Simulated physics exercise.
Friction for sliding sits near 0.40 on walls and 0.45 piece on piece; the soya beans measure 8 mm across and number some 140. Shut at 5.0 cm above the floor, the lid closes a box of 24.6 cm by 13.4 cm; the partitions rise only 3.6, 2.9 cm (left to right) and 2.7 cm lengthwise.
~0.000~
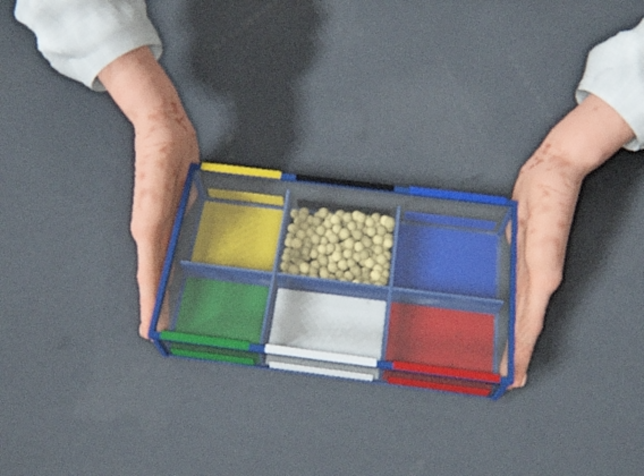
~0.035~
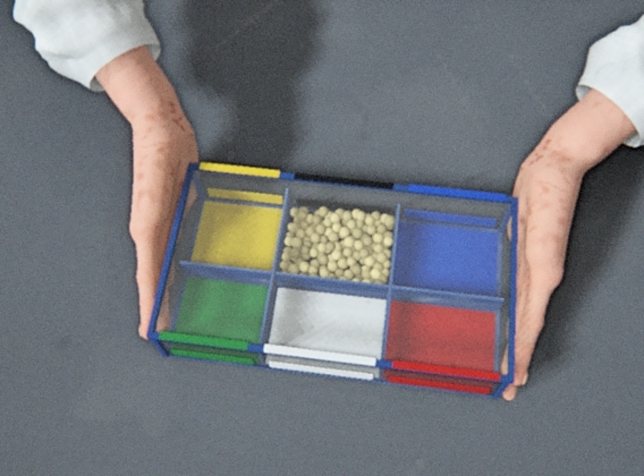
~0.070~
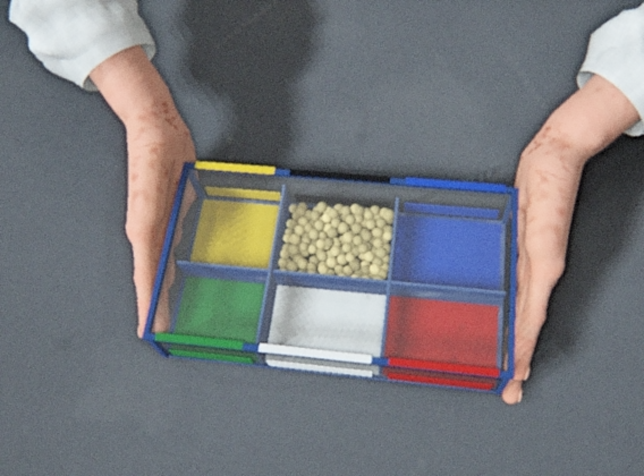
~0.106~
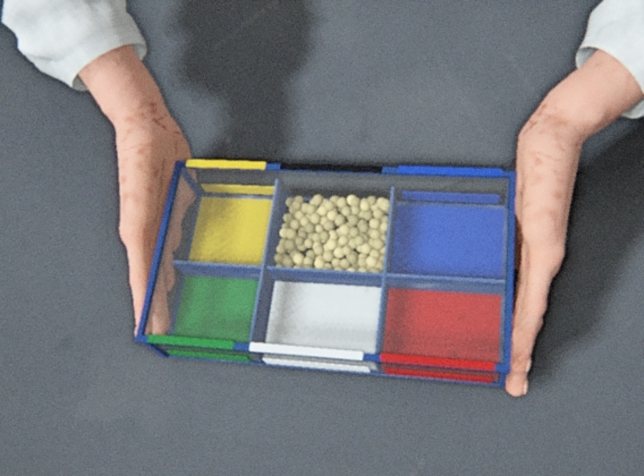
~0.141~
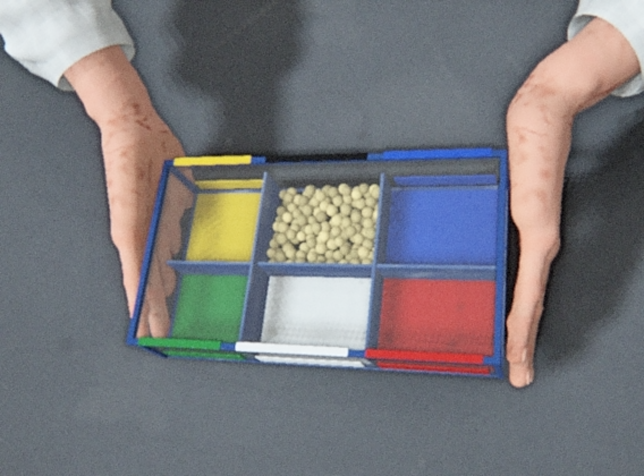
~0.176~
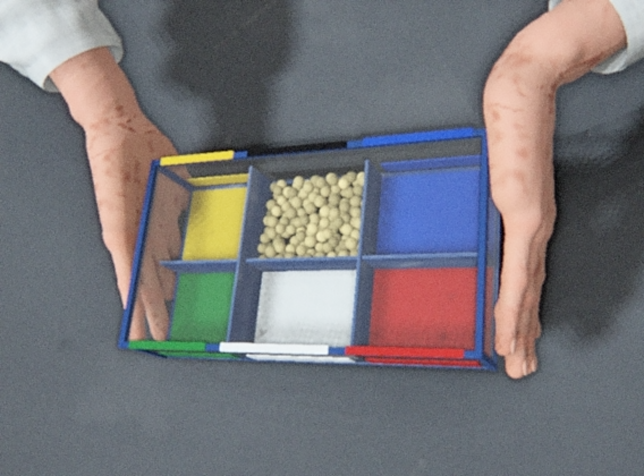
A clear box with six coloured compartments, pale beans in the top middle one, was held between two hands, which barely moved it at first, then tilted it toward its left front corner.
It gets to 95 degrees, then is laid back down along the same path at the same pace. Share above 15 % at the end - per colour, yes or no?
Red compartment no, blue compartment no, green compartment yes, yellow compartment no, white compartment no, black compartment yes.
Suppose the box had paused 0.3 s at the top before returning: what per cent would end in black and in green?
You'd end up with black at 35 per cent and green at 50 per cent.
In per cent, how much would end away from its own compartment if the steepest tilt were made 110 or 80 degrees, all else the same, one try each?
Close to 50 in a hundred first, and 35 in a hundred second.
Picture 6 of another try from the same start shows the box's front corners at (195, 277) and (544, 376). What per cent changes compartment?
Estimate: Near 75 %.
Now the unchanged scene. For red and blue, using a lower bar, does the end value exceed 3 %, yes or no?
For red, it does not; for blue, it does not.
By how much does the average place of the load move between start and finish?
The balance point ends up some 5.5 centimetres from where it began.
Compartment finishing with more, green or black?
The black one.
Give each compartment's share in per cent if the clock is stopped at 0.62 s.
Red = 0, blue = 0, green = 10, yellow = 5, white = 10, black = 80 (per cent).
Then, at 0.62 s, tilt 94 degrees; green 10 %, yellow 5 %, white 10 %, black 80 %.
After 0.91 s, tilt 39 degrees; green 25 %, yellow 10 %, white 10 %, black 55 %.
Then, at 1.31 s, tilt 0 degrees; green 25 %, yellow 10 %, white 10 %, black 55 %.
By 1.7 s all is still; red 0 %, blue 0 %, green 25 %, yellow 10 %, white 10 %, black 55 %.
